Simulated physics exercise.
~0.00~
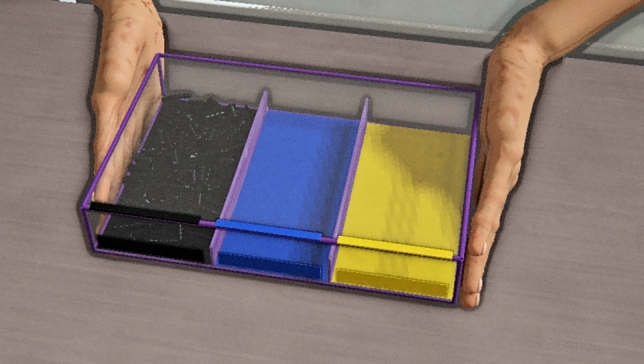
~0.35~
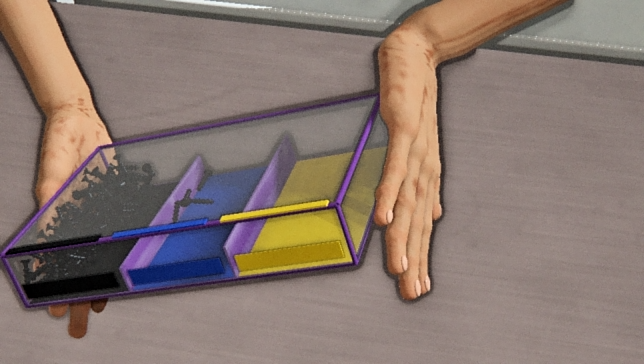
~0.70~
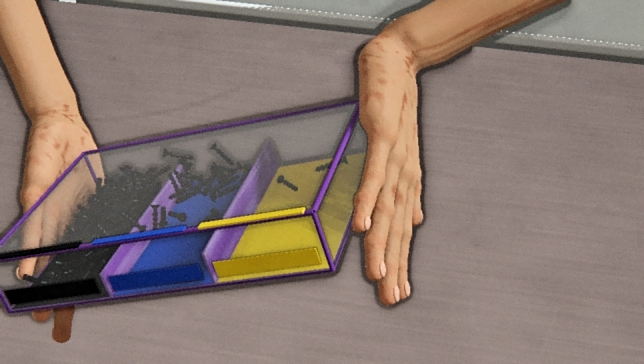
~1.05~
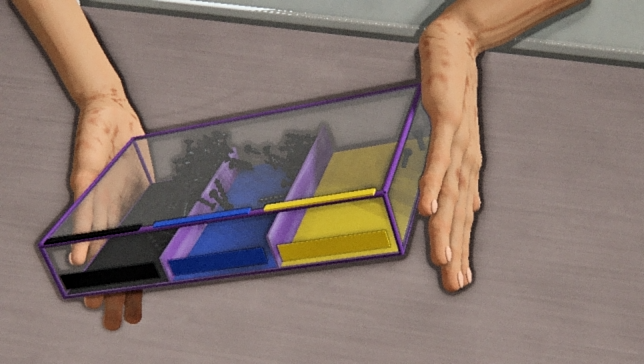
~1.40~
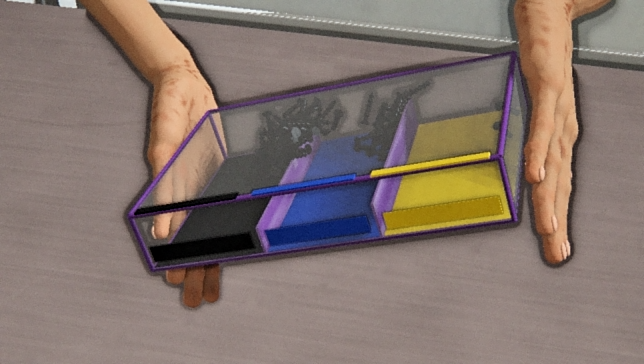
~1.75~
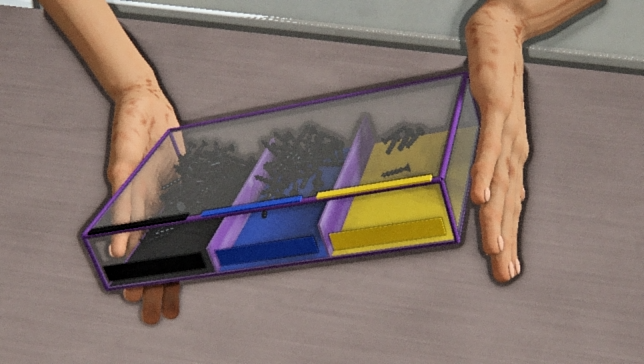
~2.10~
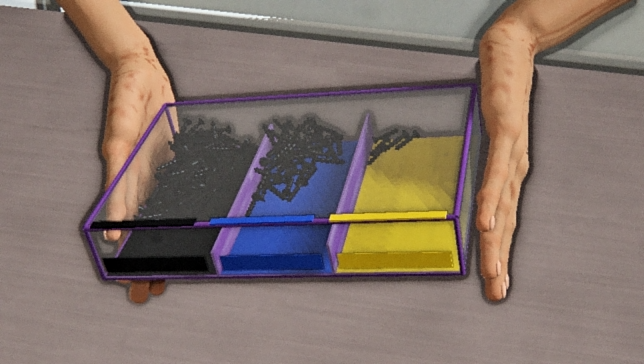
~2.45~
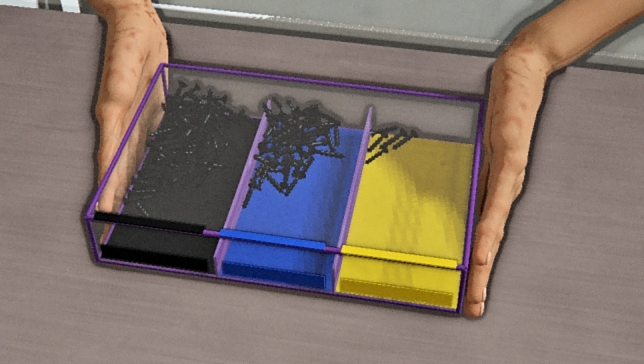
Black screws scattered across a clear box with black, blue and yellow sections as two hands tilted it and shook it from side to side, then leveled it, leaving many screws in black and blue and only a few in yellow.
